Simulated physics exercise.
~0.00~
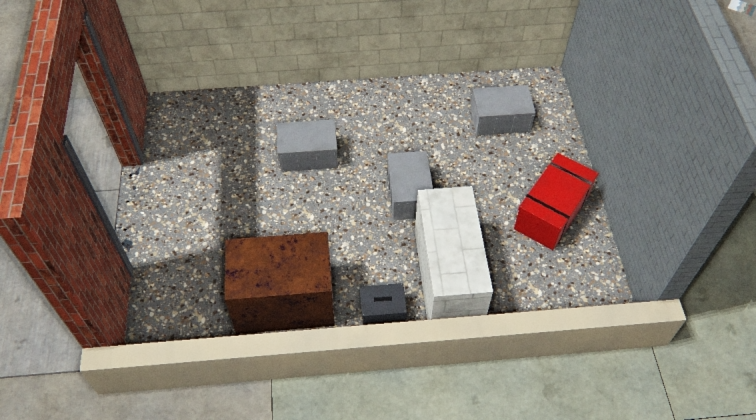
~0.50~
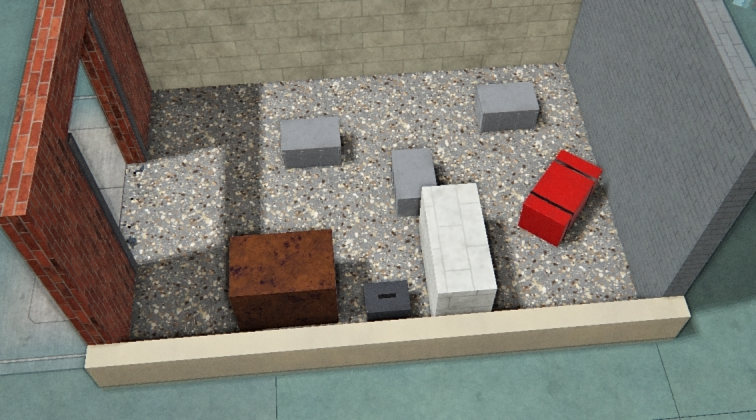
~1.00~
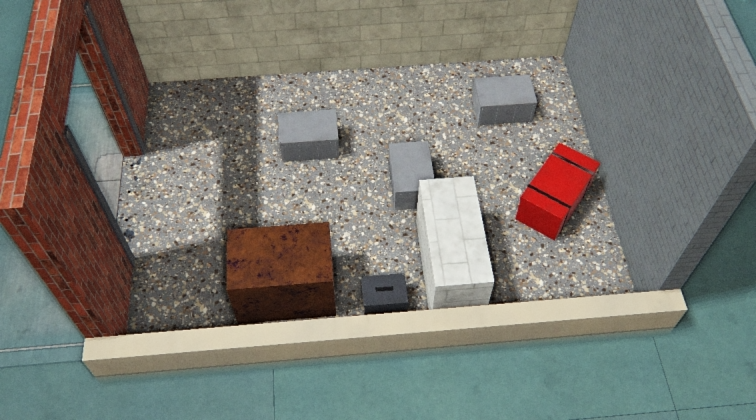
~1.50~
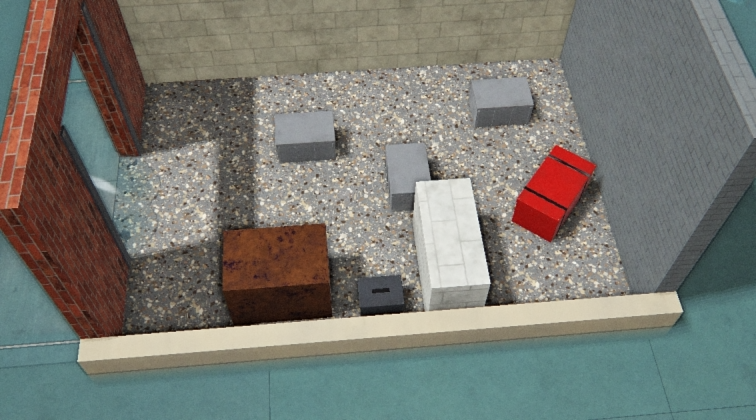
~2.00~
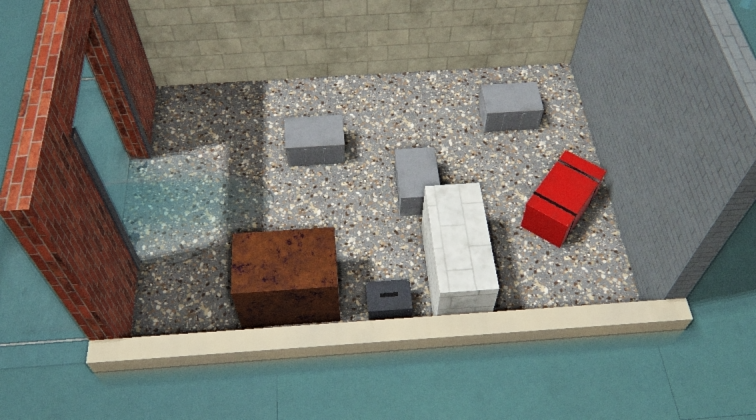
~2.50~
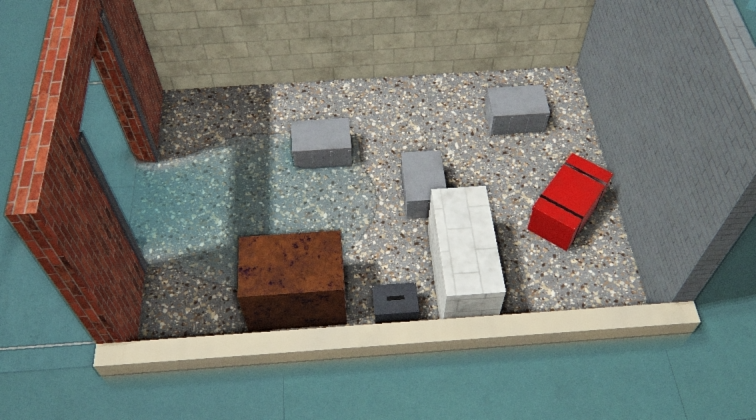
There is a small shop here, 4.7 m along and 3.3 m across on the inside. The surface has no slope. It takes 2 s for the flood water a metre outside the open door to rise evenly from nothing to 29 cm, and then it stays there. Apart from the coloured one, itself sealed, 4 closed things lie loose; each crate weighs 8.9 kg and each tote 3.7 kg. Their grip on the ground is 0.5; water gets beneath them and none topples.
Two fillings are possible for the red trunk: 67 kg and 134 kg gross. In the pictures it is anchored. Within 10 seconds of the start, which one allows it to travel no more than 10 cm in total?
My guess is only the heavier amount suffices.
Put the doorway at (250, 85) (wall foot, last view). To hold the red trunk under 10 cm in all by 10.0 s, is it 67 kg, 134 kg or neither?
If so, even the lighter mass works.
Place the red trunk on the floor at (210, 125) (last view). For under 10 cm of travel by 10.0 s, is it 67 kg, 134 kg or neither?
Result: Both pass.
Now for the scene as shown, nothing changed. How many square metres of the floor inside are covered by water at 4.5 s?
At that time the wet patch spans about 13 m2.
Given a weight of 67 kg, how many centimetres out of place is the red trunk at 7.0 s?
About 20 cm off its spot.
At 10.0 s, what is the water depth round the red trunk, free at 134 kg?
Close to 21 cm deep.
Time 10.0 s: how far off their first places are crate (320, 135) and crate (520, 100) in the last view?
In that order: 100 cm, 50 cm.
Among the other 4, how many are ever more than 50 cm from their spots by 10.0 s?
I make that 3.
After 3.5 s the red trunk would be 0 cm from its start with 67 kg and 0 cm from its start with 134 kg; 0 cm of water round it then.
After 4.5 s the red trunk would be 0 cm from its start with 67 kg and 0 cm from its start with 134 kg; 5 cm of water round it then.
After 7.0 s the red trunk would be 18 cm from its start with 67 kg and 0 cm from its start with 134 kg; 12 cm of water round it then.
After 10.0 s the red trunk would be 87 cm from its start with 67 kg and 0 cm from its start with 134 kg; 21 cm of water round it then.
